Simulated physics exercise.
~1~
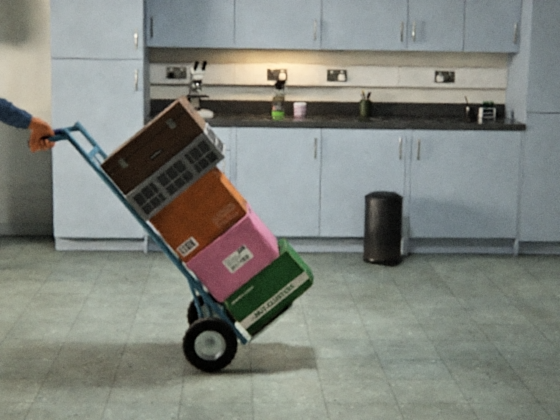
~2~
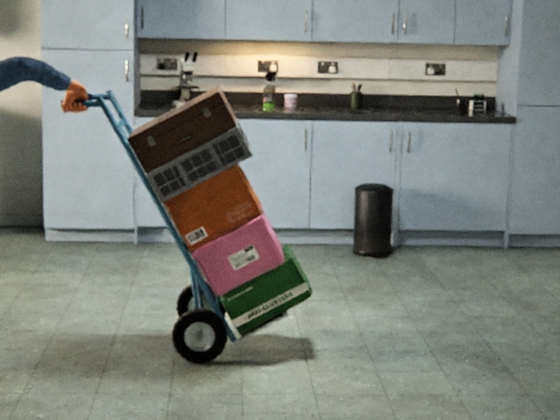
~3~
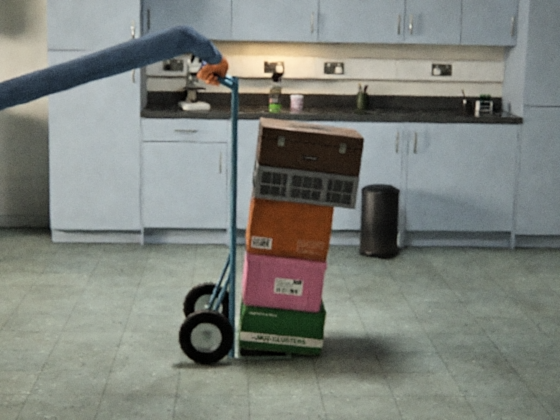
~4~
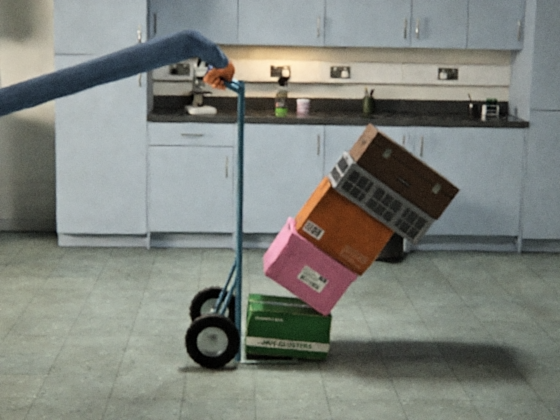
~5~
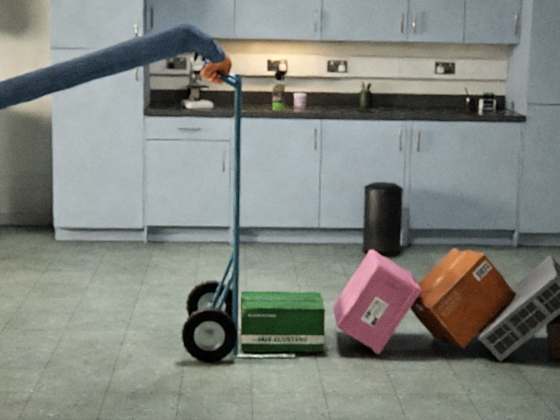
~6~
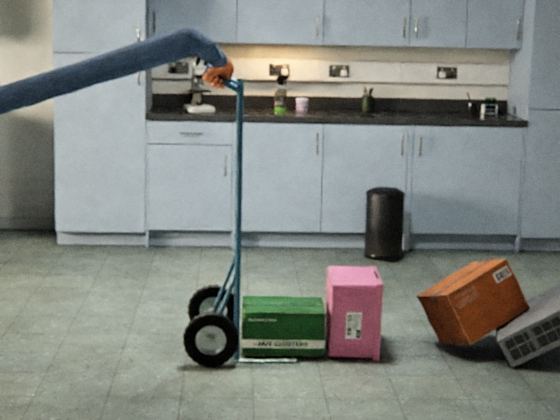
We see a blue-sleeved arm swing a tilted, loaded sack truck upright in a kitchen, and the stack topples to the right; the green box stays by the truck, the pink tote lands beside it, and the orange parcel and grey crate lie farther right.
